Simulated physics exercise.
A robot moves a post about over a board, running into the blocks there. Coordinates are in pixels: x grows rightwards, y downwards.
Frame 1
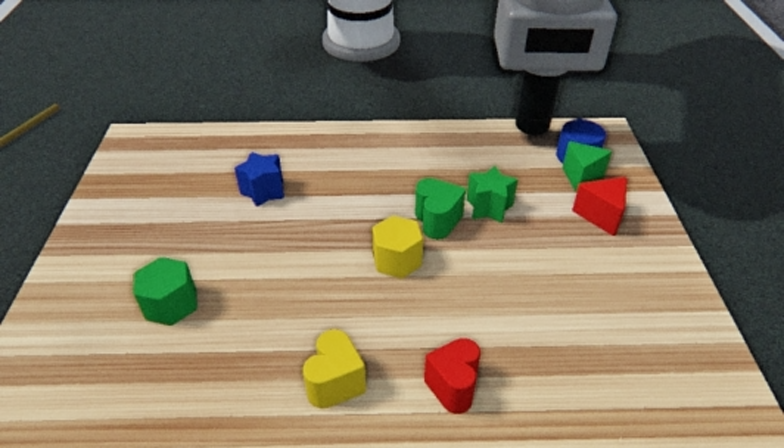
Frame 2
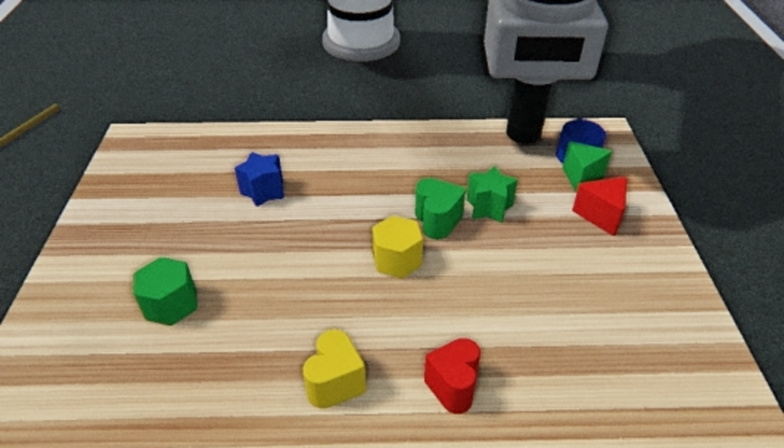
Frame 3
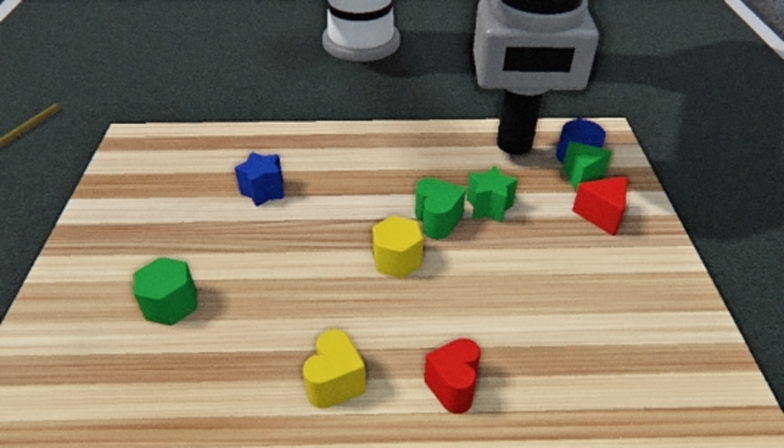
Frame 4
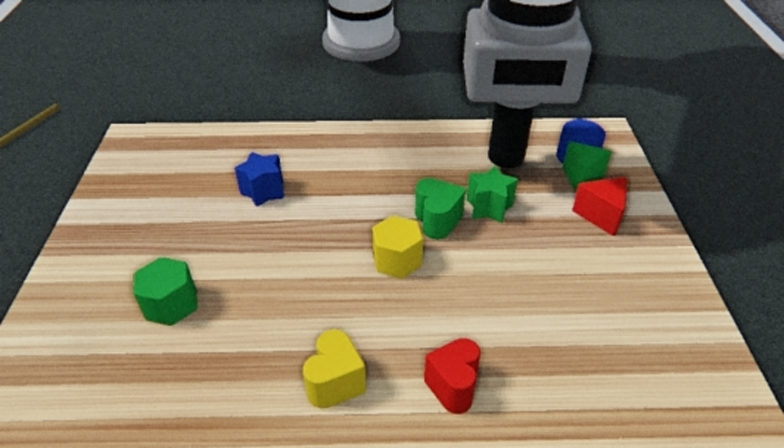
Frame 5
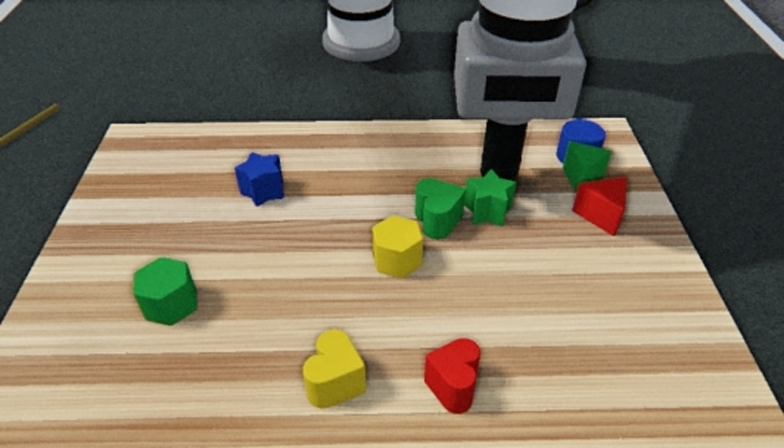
Robot arm moving a black post toward the viewer and slightly left over a wooden board, nudging a green star block.
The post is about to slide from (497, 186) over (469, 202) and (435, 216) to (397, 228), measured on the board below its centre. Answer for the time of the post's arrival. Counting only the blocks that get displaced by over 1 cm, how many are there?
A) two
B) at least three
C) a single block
I'll go with B - at least three.
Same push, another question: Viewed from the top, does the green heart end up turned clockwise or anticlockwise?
It turns counter-clockwise.
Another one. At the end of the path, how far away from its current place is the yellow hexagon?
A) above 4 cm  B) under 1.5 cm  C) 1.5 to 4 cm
That would be C.
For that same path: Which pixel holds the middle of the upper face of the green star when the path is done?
That would be at about pixel (481, 203).
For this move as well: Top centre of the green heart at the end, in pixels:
In the picture, that point is around (407, 229).
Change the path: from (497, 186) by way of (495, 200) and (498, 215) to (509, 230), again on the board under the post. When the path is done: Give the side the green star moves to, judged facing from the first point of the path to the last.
That's a shift to the right.
The first path, step by step. One third of the way, post (470, 191); green heart (434, 200), turned 35° clockwise; green star (485, 199), turned 55° anticlockwise.
Two thirds of the way, post (436, 205); yellow hexagon (390, 243), turned 25° clockwise; green heart (418, 213); green star (481, 203), turned 85° anticlockwise.
At the end, post (397, 217); yellow hexagon (381, 255), turned 40° clockwise; green heart (407, 229), turned 35° anticlockwise; green star (481, 203), turned 85° anticlockwise; green triangular block in place.
